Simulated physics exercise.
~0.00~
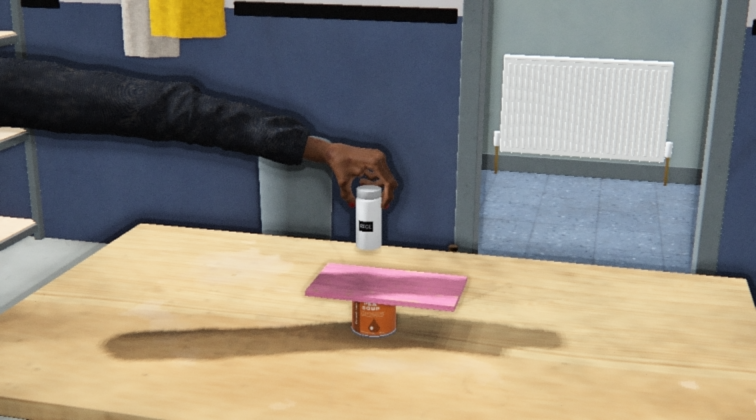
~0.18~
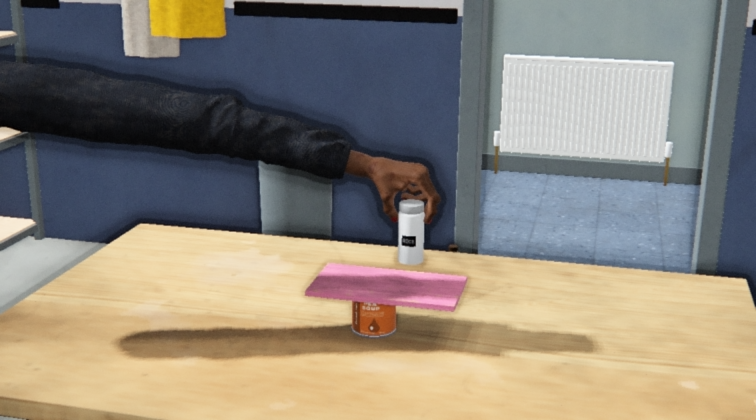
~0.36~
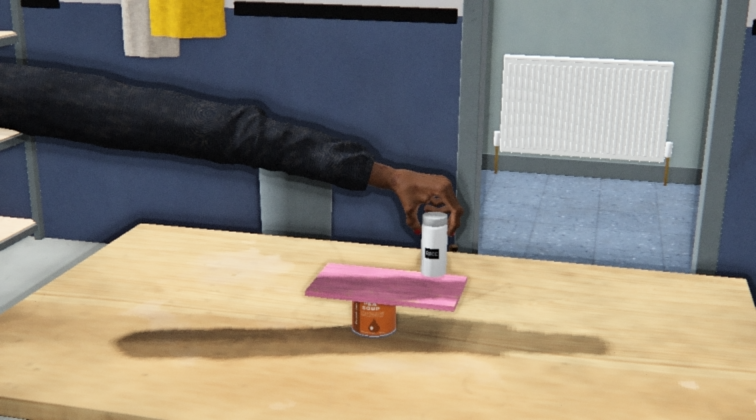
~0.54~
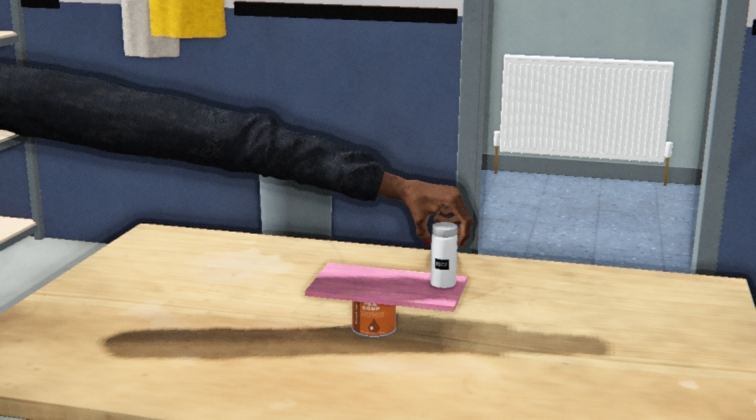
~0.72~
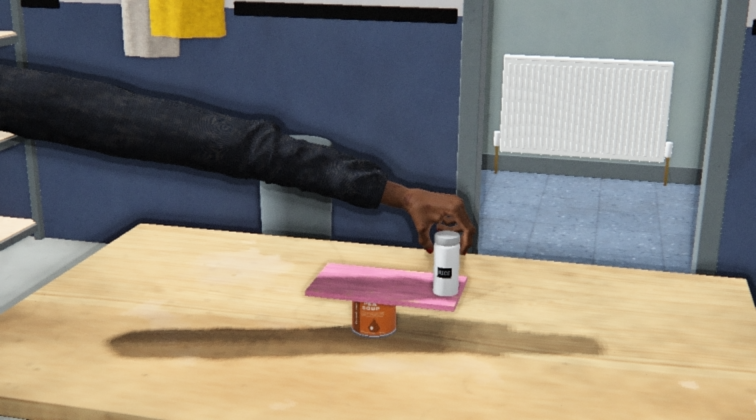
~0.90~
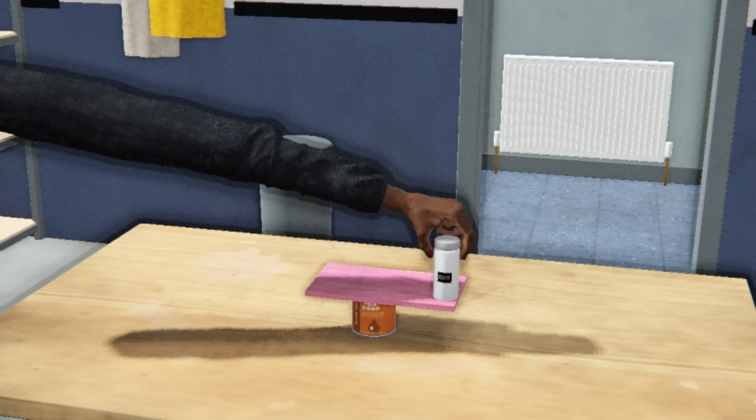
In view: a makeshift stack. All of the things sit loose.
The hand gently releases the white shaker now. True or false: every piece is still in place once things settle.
False.
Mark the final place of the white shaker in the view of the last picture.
Near (520, 337).
Around 1.30 s, white shaker now fallen; pink board rocked 43° from its first pose.
Around 1.40 s, pink board rocked 35° from its first pose.
Around 1.70 s, pink board rocked 26° from its first pose.
Finally (3.5 s), fallen, white shaker; moved from the start, pink board; orange tin still in place. Final places as the last picture's camera would see them, white shaker near (521, 337). The stack comes apart.
